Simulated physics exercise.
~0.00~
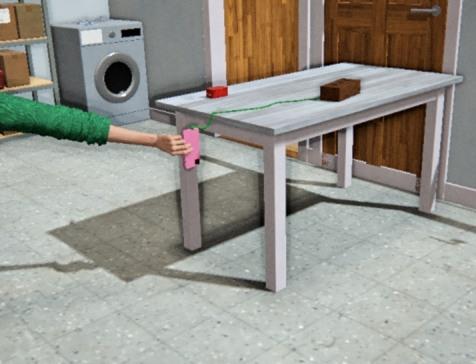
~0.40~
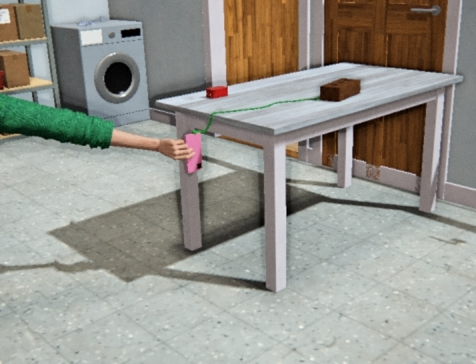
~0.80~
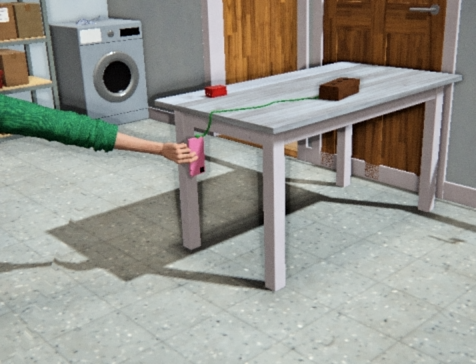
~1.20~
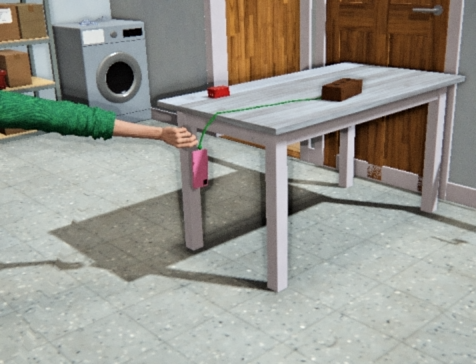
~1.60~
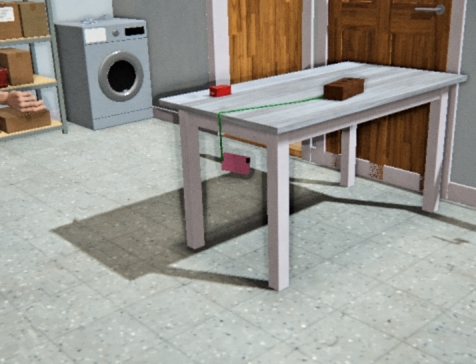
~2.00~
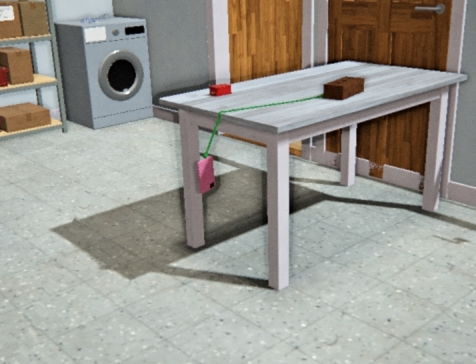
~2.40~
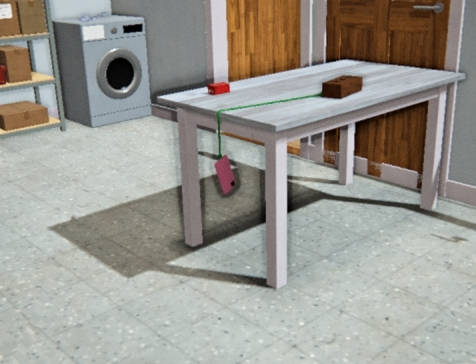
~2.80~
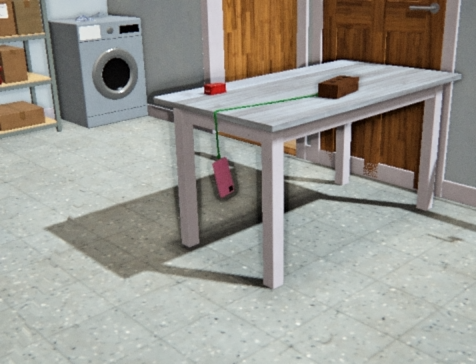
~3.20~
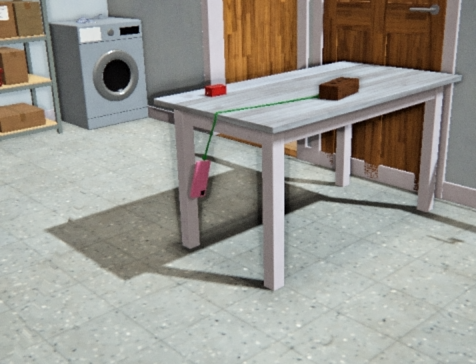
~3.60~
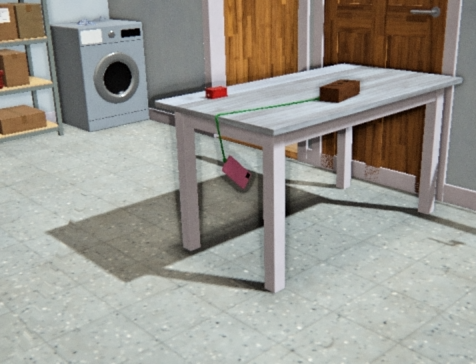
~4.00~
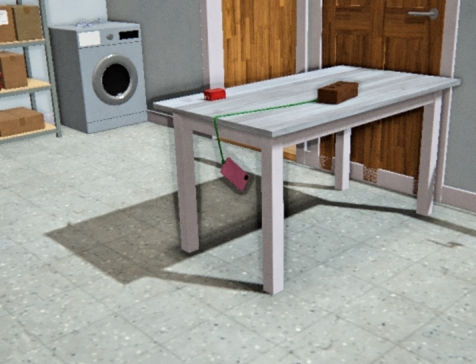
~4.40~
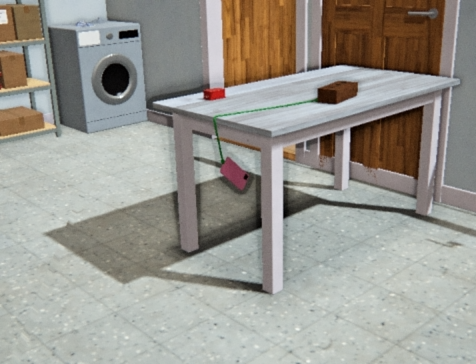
In a room with a pale tiled floor, seen from slightly above by a gently swaying camera, a whitewashed wooden table stands before wooden doors, with a washing machine and shelves of boxes at the left. A small red box and a brown brick sit on the tabletop, where a green cord lies. A green-sleeved arm reaches in from the left, holding a pink phone below the table's near edge, then lowers it slightly. The hand lets go and withdraws. The phone swings right and left on the cord, turning as it goes. It ends hanging tilted above the floor, while the box and brick stay put.
